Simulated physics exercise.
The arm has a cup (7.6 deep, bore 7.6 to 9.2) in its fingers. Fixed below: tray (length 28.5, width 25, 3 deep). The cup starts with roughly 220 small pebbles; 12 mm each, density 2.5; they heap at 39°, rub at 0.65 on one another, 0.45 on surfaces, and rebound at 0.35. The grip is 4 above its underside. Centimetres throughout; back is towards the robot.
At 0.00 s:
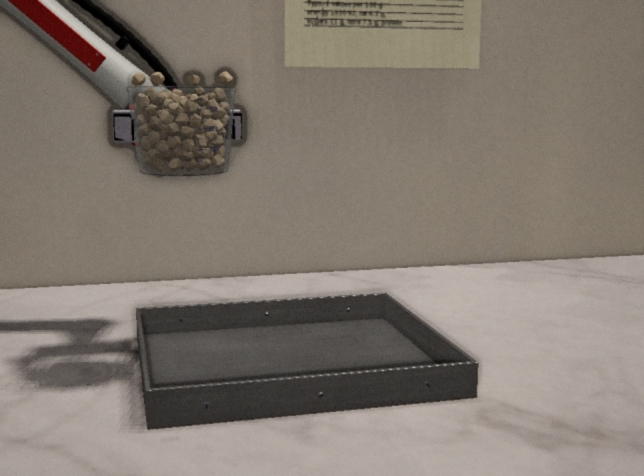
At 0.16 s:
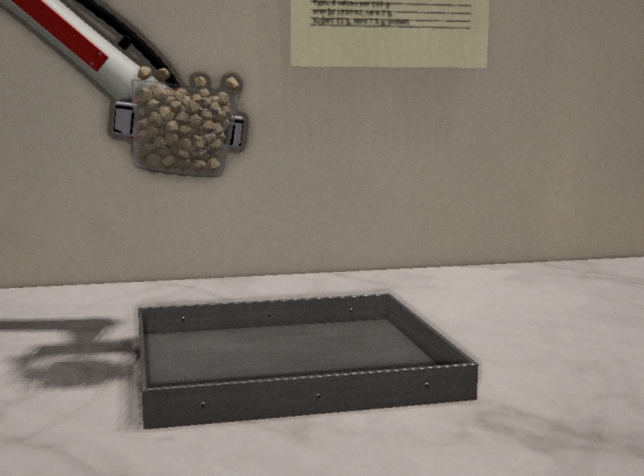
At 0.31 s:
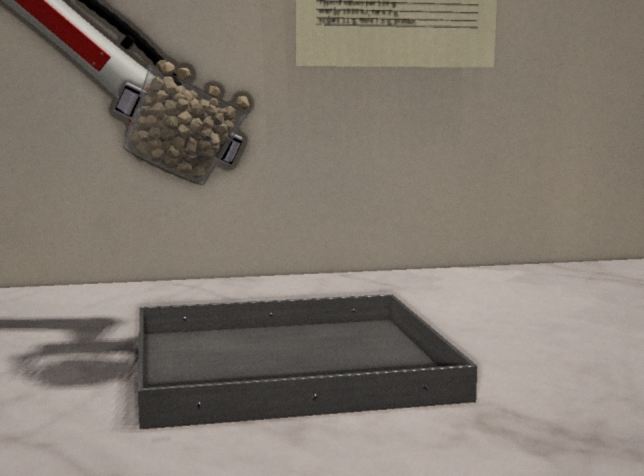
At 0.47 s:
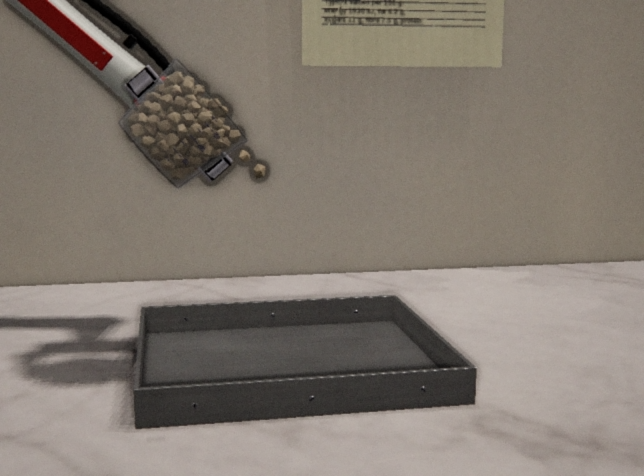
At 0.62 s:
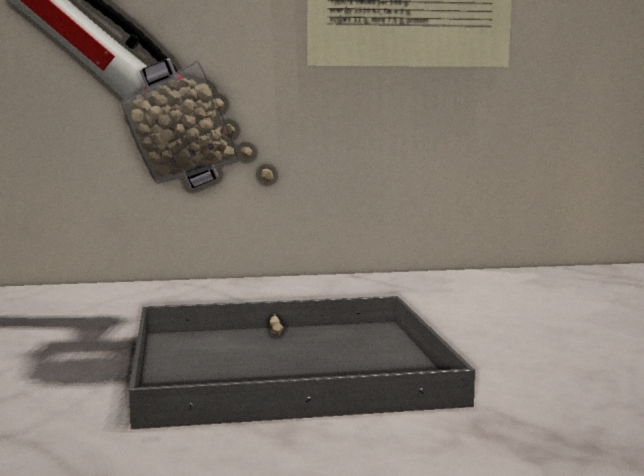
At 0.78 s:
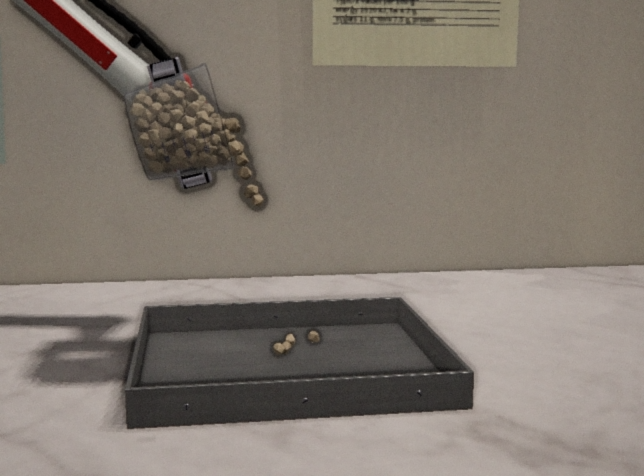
A robotic arm tilting a clear cup heaped with small tan pebbles to the right, a few dropping into a dark tray.
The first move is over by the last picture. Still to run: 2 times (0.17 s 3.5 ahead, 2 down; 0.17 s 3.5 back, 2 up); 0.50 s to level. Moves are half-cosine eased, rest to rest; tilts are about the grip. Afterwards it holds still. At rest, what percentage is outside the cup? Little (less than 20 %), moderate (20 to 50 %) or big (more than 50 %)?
Answer: Moderate; 20 to 50 % of the small pebbles finish outside the cup.
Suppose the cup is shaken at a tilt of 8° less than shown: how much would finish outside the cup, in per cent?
Then about 15 per cent.
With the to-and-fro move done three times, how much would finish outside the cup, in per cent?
In that case some 35 per cent.
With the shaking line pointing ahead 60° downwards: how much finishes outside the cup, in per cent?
About 20 per cent.
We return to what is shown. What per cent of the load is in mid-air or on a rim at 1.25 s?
About 1 per cent.
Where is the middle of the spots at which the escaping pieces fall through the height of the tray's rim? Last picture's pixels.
Around (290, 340).
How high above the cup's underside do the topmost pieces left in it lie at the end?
Some 8.0 cm.
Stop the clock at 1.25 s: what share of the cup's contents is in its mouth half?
About 50 per cent.
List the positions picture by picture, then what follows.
The cup middle at (183, 131), level; upper third of the load around (182, 105), from x 140 to 225, top at y 80; 215 in the cup, in the first picture.
The cup middle at (182, 131), tilted 7° forward; upper third of the load around (180, 105), from x 145 to 230, top at y 75, in the second picture.
The cup middle at (181, 130), tilted 26° forward; upper third of the load around (178, 105), from x 135 to 240, top at y 65, in the third picture.
The cup middle at (179, 129), tilted 50° forward; upper third of the load around (180, 105), from x 135 to 260, top at y 80; 213 in the cup, 2 in flight or on a rim, in the fourth picture.
The cup middle at (178, 128), tilted 69° forward; upper third of the load around (179, 106), from x 135 to 275, top at y 85; 212 in the cup, 2 in the tray, 1 in flight or on a rim, in the fifth picture.
The cup middle at (177, 127), tilted 76° forward; upper third of the load around (176, 110), from x 140 to 315, top at y 85; 207 in the cup, 4 in the tray, 4 in flight or on a rim, in the sixth picture.
After 1.25 s, tilted 76° forward, highest piece 24 above the table; 166 in the cup, 46 in the tray, 3 in flight or on a rim.
After 1.72 s, tilted 35° forward, highest piece 26 above the table; 147 in the cup, 67 in the tray, 1 in flight or on a rim.
After 2.16 s, level, highest piece 28 above the table; 147 in the cup, 68 in the tray.
After 3.21 s, level, highest piece 28 above the table; 147 in the cup, 68 in the tray.
In the end, 147 in the cup, 68 in the tray. That is 32 % outside the cup.
